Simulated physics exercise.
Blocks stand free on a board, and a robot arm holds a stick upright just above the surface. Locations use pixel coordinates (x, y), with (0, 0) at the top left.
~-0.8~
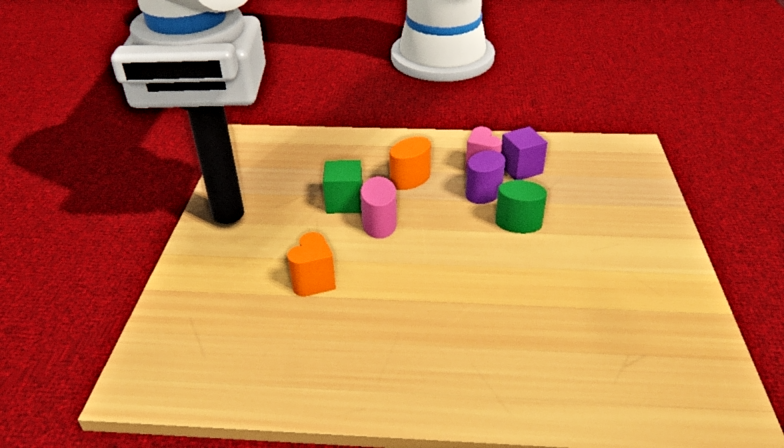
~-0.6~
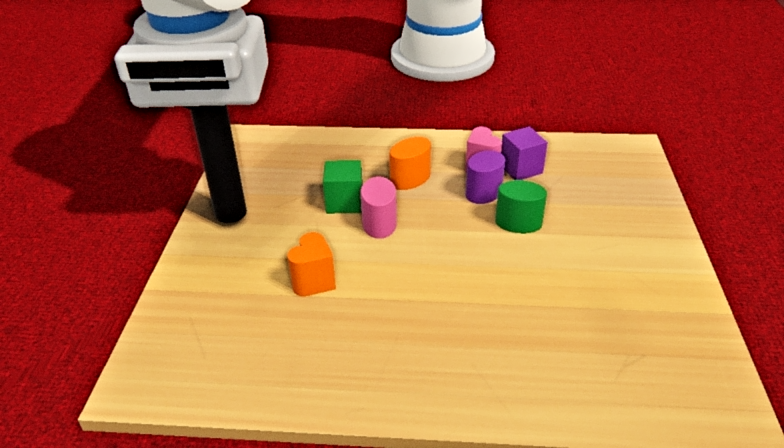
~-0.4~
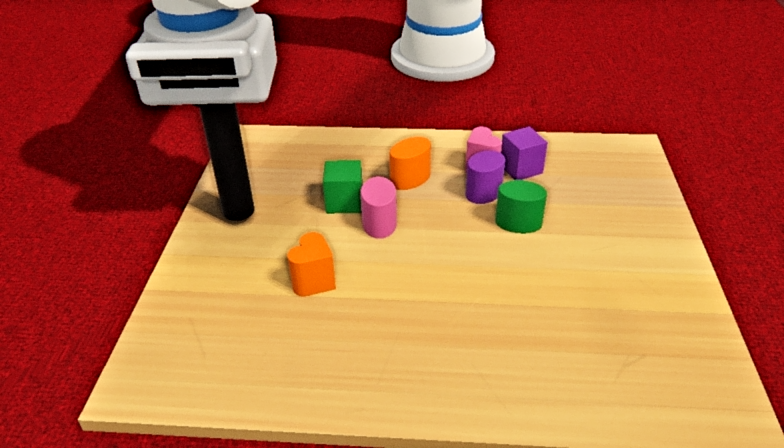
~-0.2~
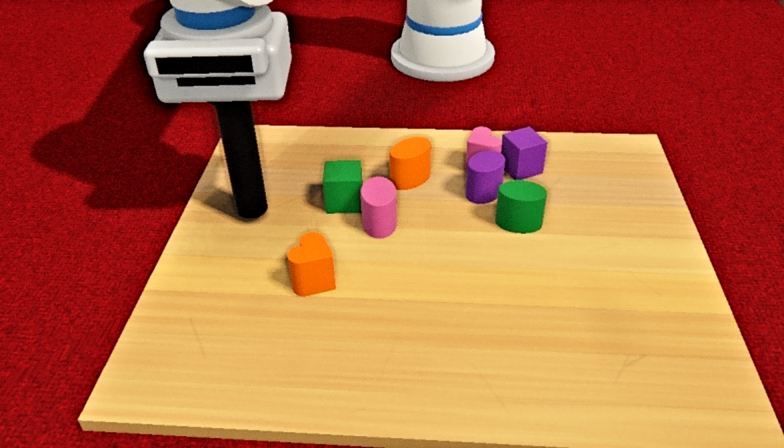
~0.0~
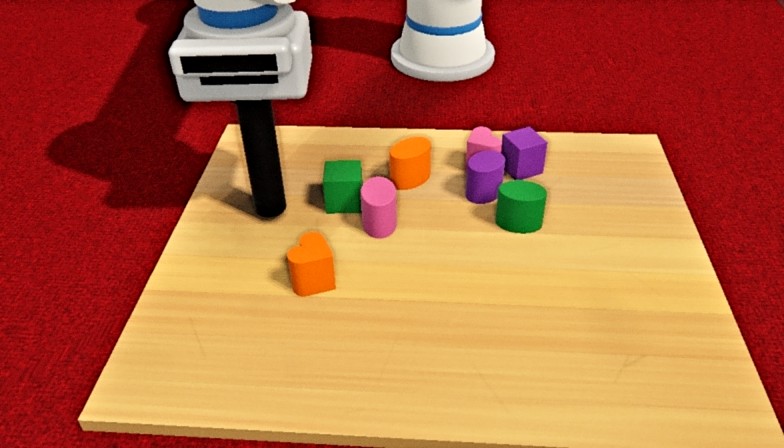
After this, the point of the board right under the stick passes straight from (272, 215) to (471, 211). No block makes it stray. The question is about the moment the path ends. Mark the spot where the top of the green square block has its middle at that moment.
That would be at about pixel (374, 161).
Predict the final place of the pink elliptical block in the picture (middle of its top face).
About (418, 200).
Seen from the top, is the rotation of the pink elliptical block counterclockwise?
My answer is no.
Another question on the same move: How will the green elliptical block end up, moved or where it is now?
That block is not shifted.
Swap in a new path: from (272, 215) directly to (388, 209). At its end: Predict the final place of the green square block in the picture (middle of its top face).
Close to (388, 156).
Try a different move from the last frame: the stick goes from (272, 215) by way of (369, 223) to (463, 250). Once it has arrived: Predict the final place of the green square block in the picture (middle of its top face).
It ends at (362, 166).
What follows on the original path. One third of the way, stick (338, 207); green square block (359, 165), turned 40° anticlockwise.
Two thirds of the way, stick (405, 206); green square block (374, 161), turned 90° anticlockwise; pink elliptical block (415, 200), turned 80° clockwise; orange elliptical block (413, 145).
At the end, stick (471, 204); green square block (374, 161), turned 90° anticlockwise; pink elliptical block (418, 200), turned 90° clockwise; orange elliptical block (413, 145); purple elliptical block (489, 159); green elliptical block still.
